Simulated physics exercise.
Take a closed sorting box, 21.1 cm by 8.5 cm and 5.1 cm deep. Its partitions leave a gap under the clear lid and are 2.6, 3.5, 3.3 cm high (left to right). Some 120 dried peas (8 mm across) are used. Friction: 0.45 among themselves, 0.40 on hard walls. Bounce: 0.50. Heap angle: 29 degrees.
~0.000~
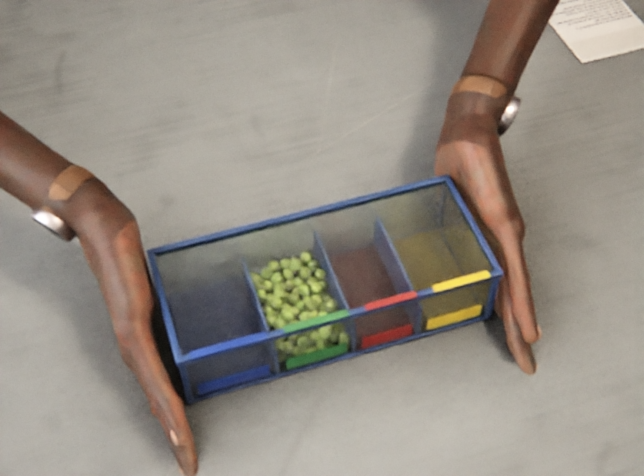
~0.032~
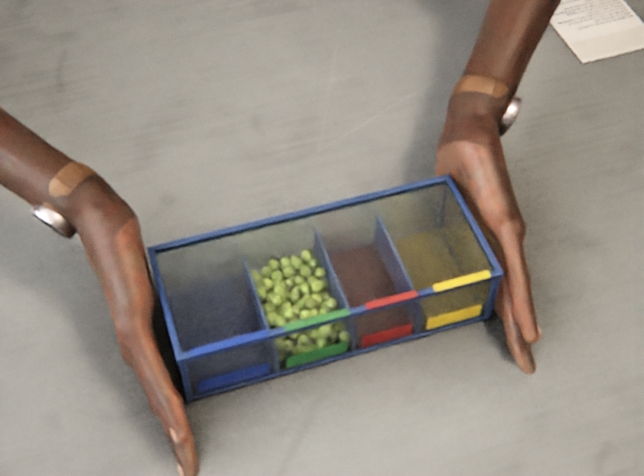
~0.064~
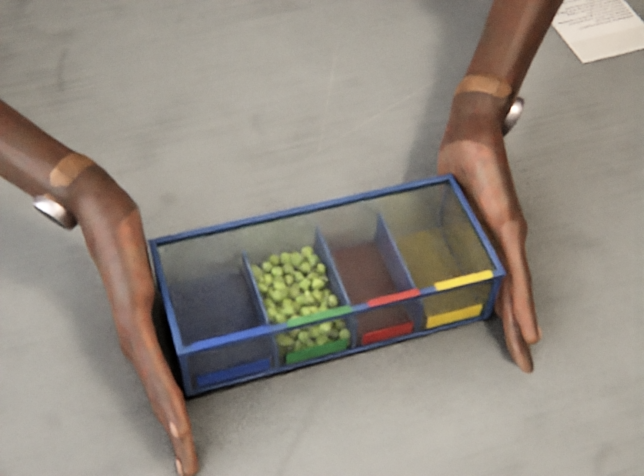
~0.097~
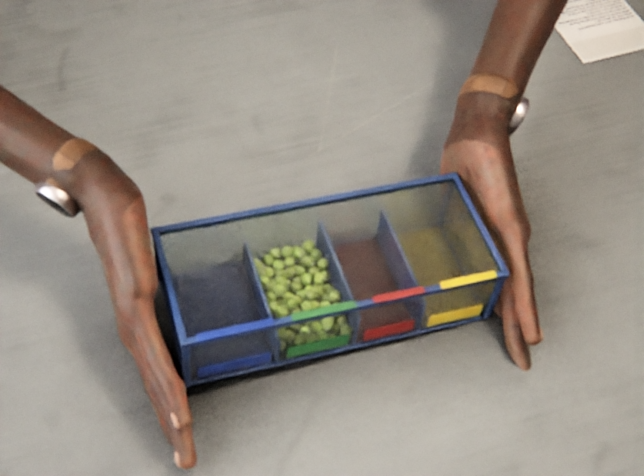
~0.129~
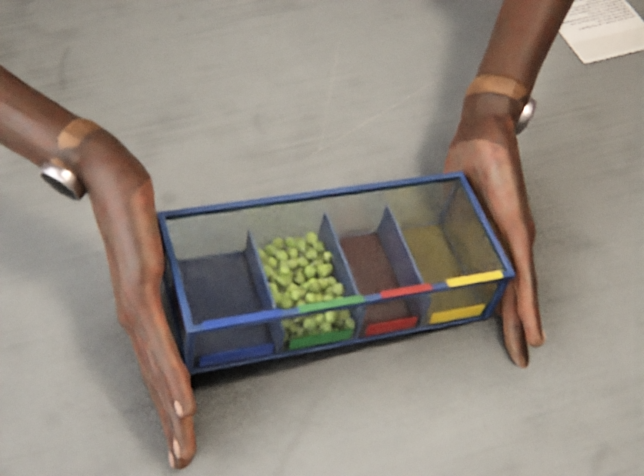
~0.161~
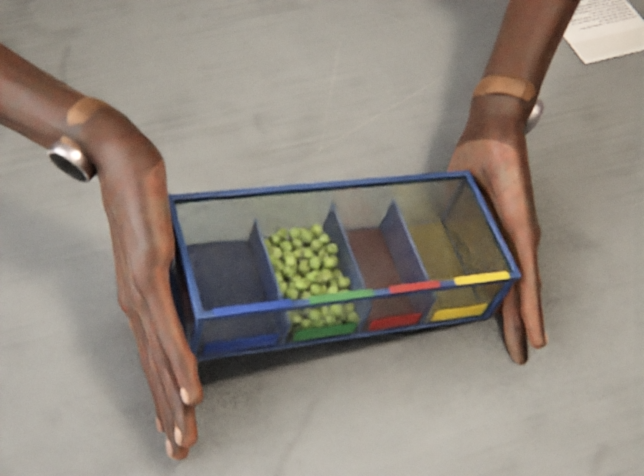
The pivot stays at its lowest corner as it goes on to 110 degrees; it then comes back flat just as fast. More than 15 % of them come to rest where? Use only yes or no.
Red: No; blue: No; green: Yes; yellow: Yes.
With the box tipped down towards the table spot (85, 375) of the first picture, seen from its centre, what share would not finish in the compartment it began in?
That would be close to 100 per cent.
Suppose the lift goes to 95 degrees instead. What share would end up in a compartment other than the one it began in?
About 35 per cent.
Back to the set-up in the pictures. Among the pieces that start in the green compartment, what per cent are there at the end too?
That comes out at about 50 percent.
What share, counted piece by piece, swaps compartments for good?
Near 50 per cent, all told.
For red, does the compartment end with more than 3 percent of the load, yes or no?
Note, red: Confirmed.
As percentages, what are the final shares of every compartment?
Red 10; blue 0; green 50; yellow 40 (per cent).
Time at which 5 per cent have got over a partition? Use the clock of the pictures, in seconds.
0.80 s or so.
After 0.93 s, tilt 110 degrees; red 15 %, green 75 %, yellow 10 %.
After 1.44 s, tilt 50 degrees; green 55 %, yellow 40 %.
After 2.02 s, tilt 0 degrees; red 10 %, green 50 %, yellow 40 %.
At rest (2.6 s), red 10 %, blue 0 %, green 50 %, yellow 40 %.
